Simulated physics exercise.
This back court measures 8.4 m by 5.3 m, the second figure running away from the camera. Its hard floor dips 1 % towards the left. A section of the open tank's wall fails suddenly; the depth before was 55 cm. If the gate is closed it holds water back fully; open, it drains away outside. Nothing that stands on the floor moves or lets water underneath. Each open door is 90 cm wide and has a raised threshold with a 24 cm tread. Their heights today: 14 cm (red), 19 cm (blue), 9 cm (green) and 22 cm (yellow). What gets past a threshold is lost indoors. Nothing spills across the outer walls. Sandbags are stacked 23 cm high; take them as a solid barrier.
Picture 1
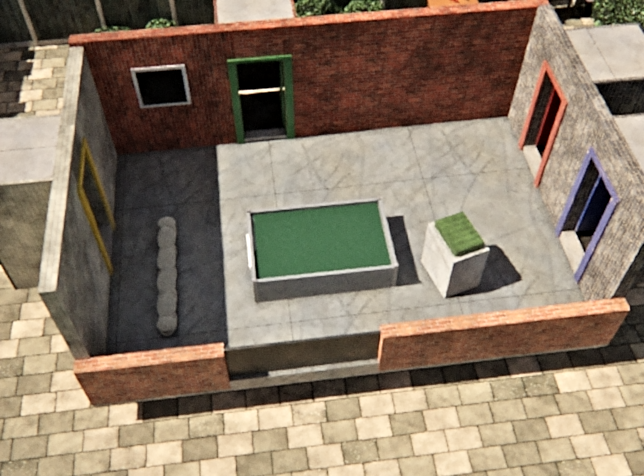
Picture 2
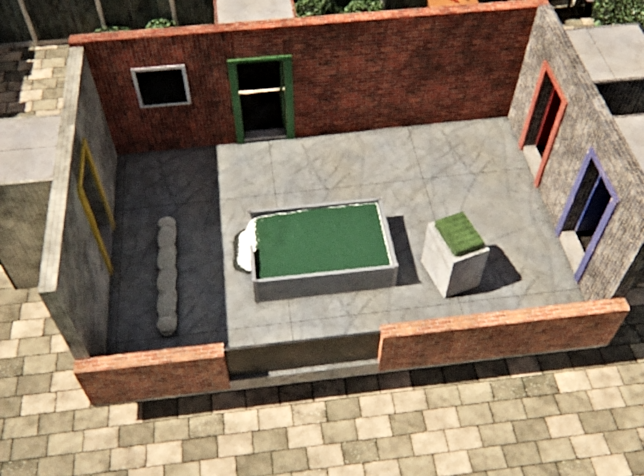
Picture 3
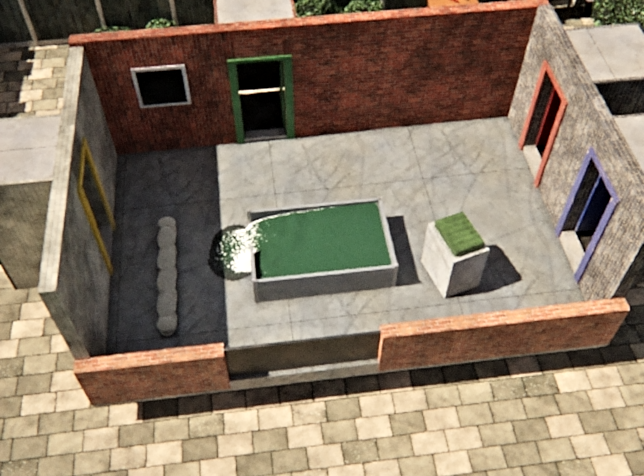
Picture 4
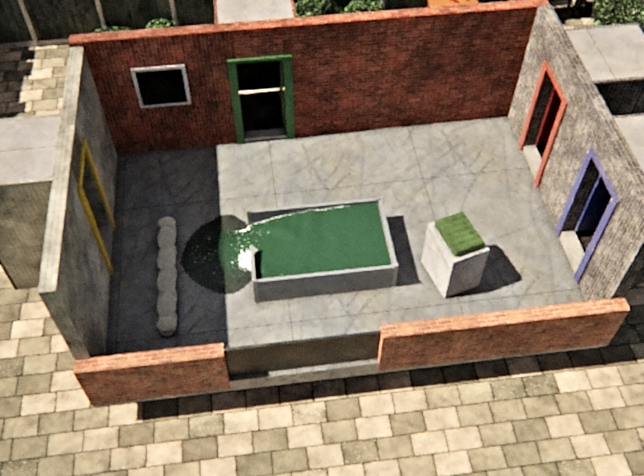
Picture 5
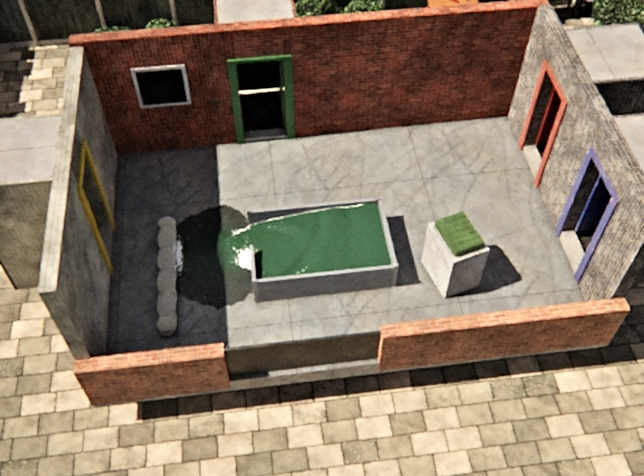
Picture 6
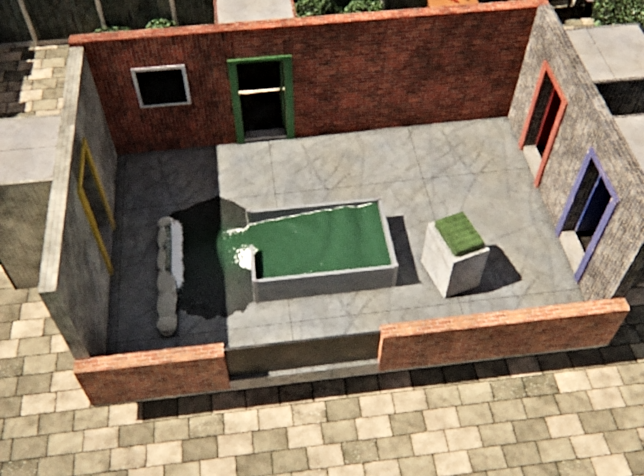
Water bursts from the left end of a pale-walled, green-surfaced tank in a walled court seen from above, the camera still. Brick walls hold a white-framed window and green door behind, with a yellow-framed door left, red and blue ones right, a grass-topped block beside the tank and a low rounded barrier at left. White froth spills out, then a dark wet patch spreads leftward across the grey floor and reaches the barrier, foaming along its side.
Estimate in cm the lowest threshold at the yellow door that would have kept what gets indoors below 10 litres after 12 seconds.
It would have to be roughly 10.5 cm high.
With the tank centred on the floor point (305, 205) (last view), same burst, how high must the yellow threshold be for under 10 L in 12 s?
About 16 cm.
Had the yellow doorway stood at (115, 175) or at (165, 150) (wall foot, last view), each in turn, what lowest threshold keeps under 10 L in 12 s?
Roughly 15 and 16 cm.
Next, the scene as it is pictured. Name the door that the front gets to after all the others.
The red one.
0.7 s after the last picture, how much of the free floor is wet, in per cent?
Near 15 per cent is wet.
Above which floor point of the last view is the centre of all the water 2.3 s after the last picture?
At about (249, 250).
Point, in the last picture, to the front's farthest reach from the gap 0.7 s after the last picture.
Around (134, 180).
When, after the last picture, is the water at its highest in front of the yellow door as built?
At about 7.0 s.
Then, 0.7 s after the last picture water covers 15 % of the floor, deepest (34 cm) near (180, 253); it has not reached the yellow door.
Then, 2.3 s after the last picture water covers 30 % of the floor, deepest (27 cm) near (180, 261); 6 cm at the yellow door, 0 litres in over its 22 cm threshold.
Then, 11.3 s after the last picture water covers 95 % of the floor, deepest (11 cm) near (108, 327); 11 cm at the yellow door, 0 litres in over its 22 cm threshold.
At the yellow door as built, the water peaked near 13 cm, 6.9 s after the last picture.
With a threshold of 8.5 cm, 31 litres would have come in within the 12 s; with 11.5 cm, 4 litres. So under 10 litres takes about 10.5 cm.
